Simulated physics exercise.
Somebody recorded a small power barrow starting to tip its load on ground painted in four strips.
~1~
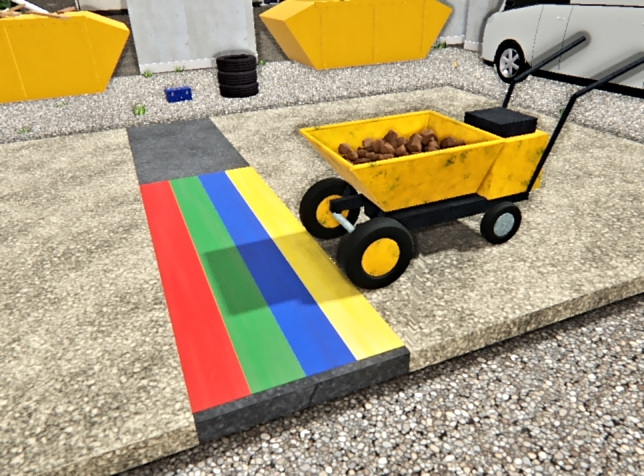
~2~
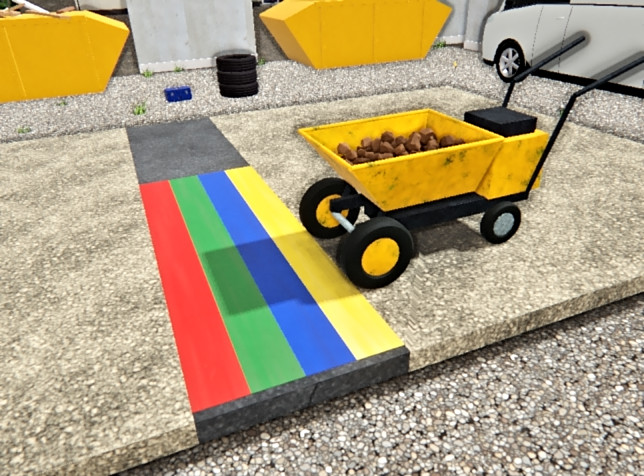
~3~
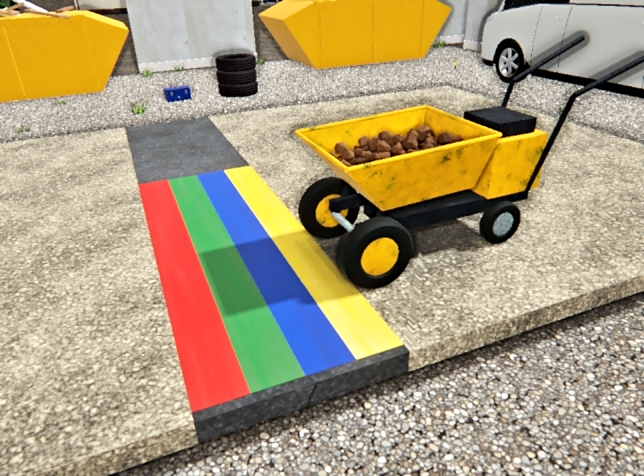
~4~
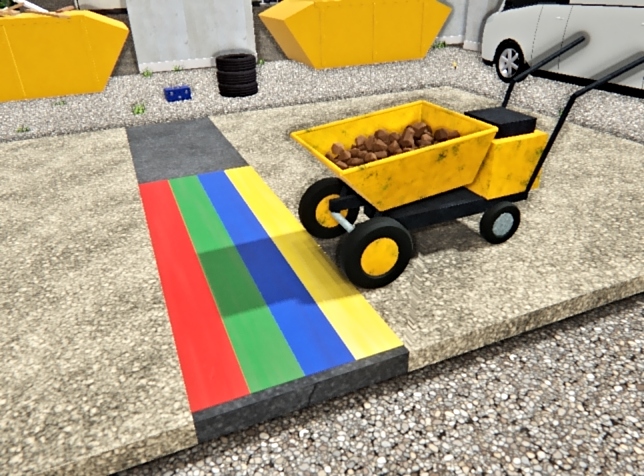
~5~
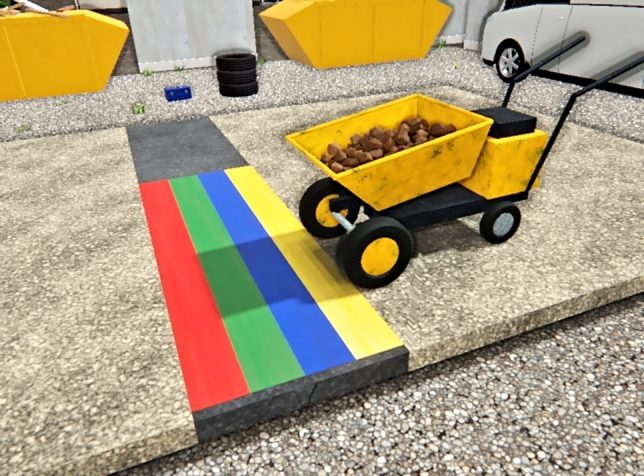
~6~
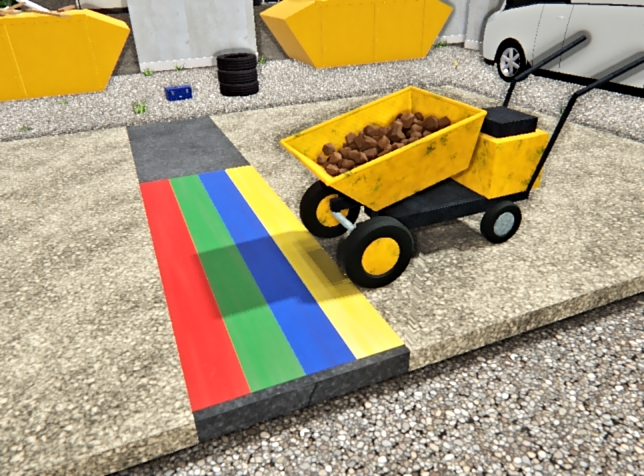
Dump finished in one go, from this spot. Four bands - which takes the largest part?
Largest part: The green band.
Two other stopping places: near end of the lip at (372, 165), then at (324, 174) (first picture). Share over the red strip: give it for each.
10 and 40 in a hundred, in that order.
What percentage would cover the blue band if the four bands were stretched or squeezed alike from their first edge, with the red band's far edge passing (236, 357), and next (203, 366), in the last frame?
Shares: Close to 0 %; close to 10 %.
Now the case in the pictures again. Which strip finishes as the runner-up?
Second place goes to the strip in red.
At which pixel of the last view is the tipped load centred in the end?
The centre settles at about (228, 283).
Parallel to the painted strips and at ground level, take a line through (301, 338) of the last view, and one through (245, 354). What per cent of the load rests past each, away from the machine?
That's 90 in a hundred for the first and 30 in a hundred for the second.
Just after the last frame, skip tipped well over; every one in the skip.
A moment on, skip tipped steeply; almost all in the skip; about a tenth over the green strip.
Further on, skip tipped right over; roughly a quarter in the skip; about a tenth over the blue strip; roughly half over the green strip; roughly a quarter over the red strip; about a tenth off the paint.
When it is over, skip tipped right over; about a tenth in the skip; not one over the yellow strip; about a tenth over the blue strip; roughly half over the green strip; roughly a quarter over the red strip; about a tenth off the paint.
